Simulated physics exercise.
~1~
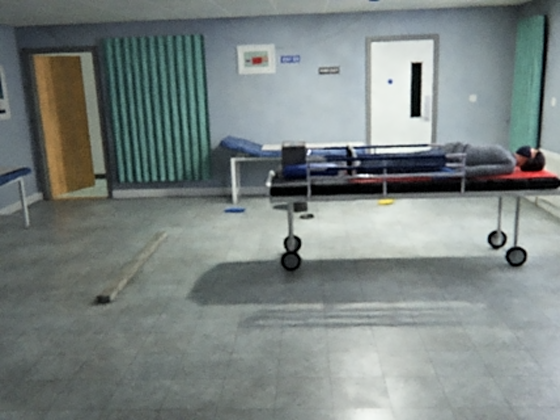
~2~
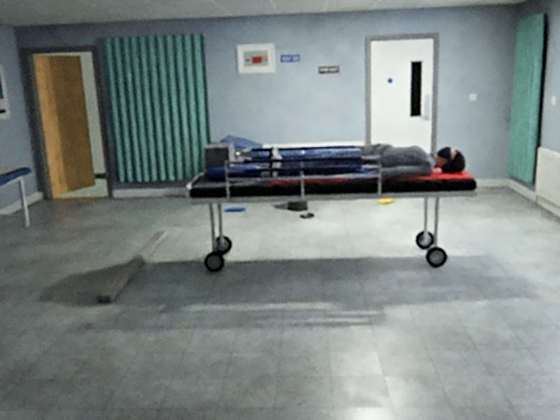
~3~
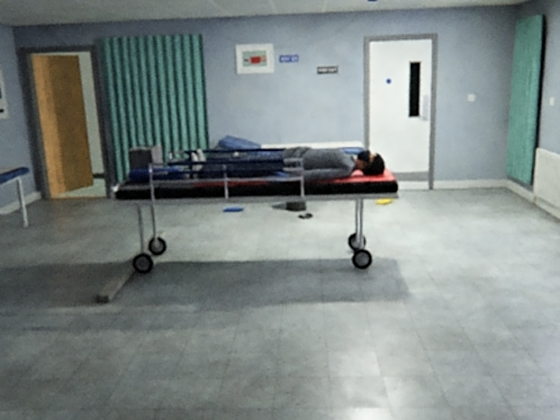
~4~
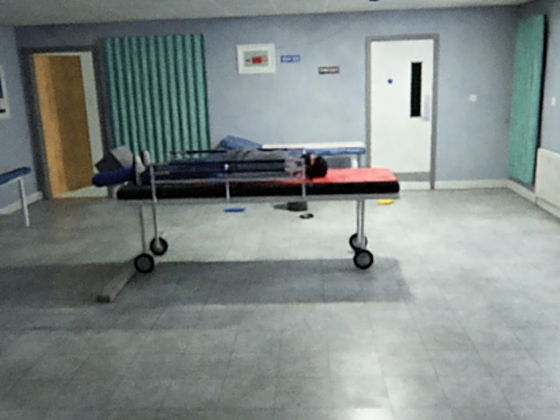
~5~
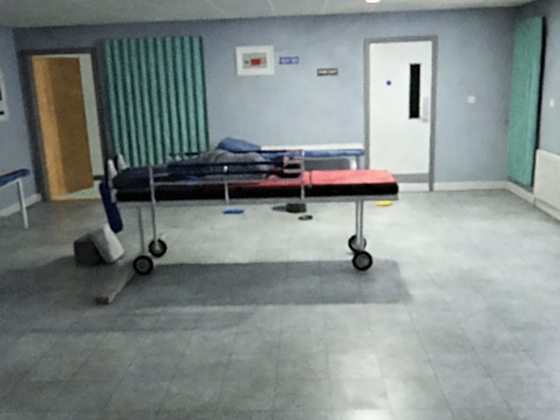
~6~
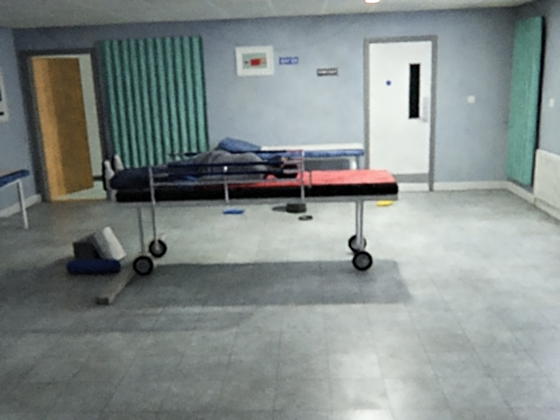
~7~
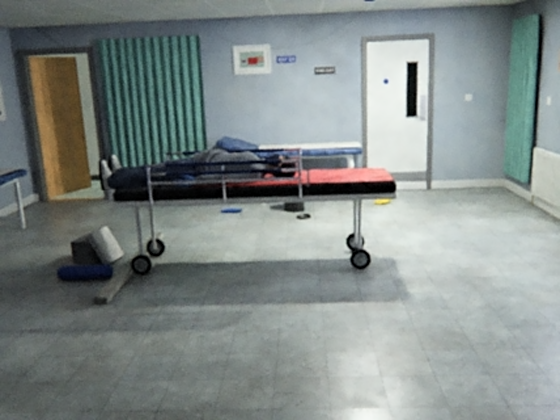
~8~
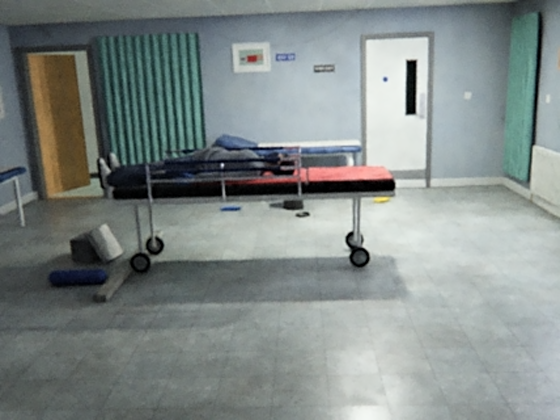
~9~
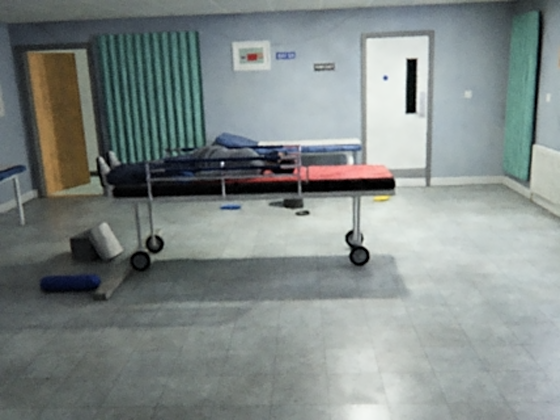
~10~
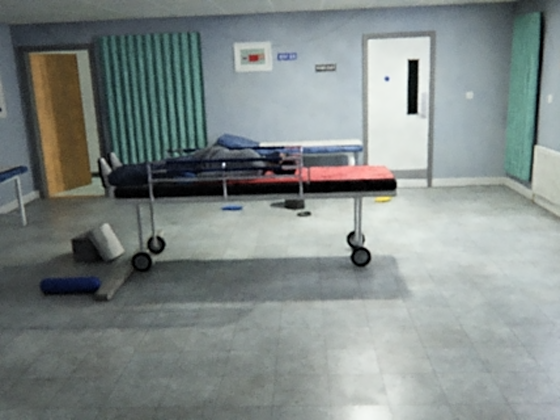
In a blue-walled room, a rolling stretcher stops at a sill and its load falls off.
